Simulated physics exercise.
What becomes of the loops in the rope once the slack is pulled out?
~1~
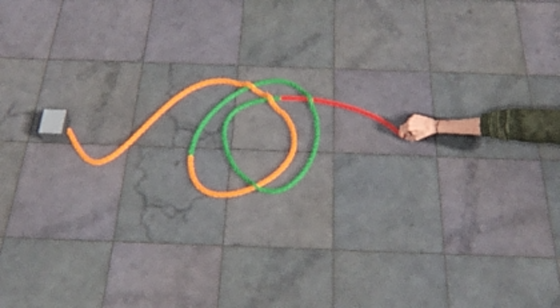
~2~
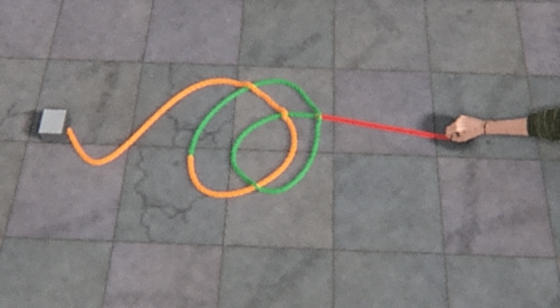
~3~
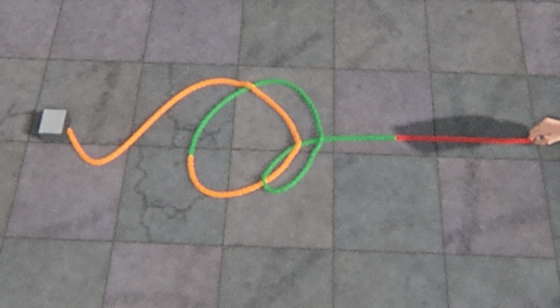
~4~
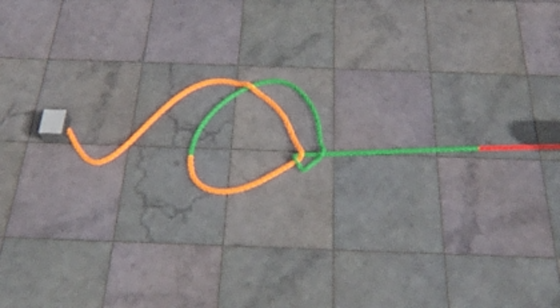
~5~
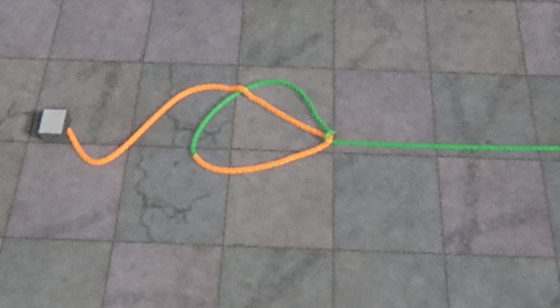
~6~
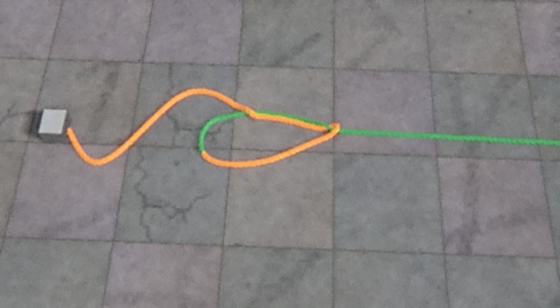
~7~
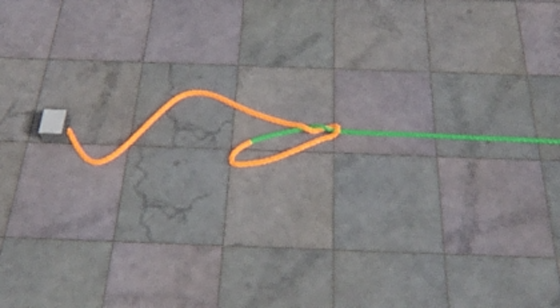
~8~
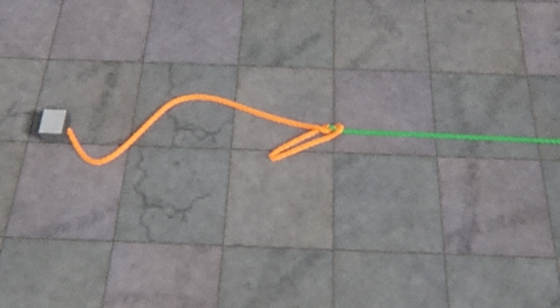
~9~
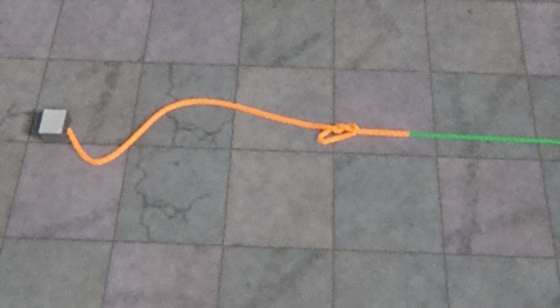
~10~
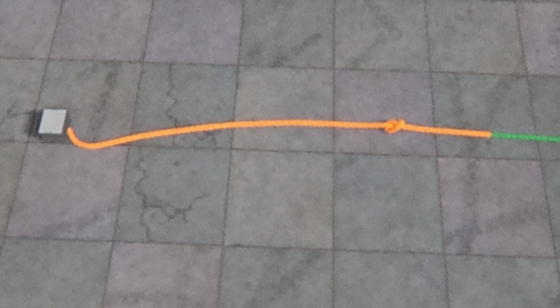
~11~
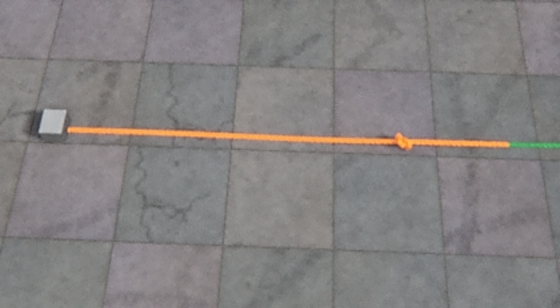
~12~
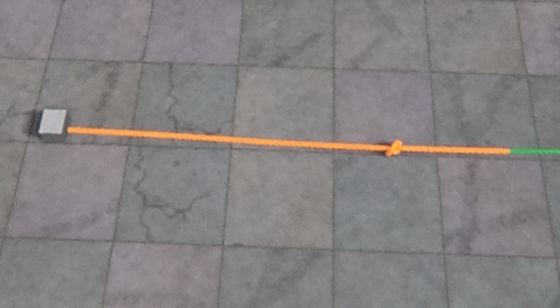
They shrink and cinch into a small knot in the orange part of the rope, which stays there as the line is drawn straight.
On a tiled stone floor, a hand pulls a looped rope rightward until it tightens into a small knot.
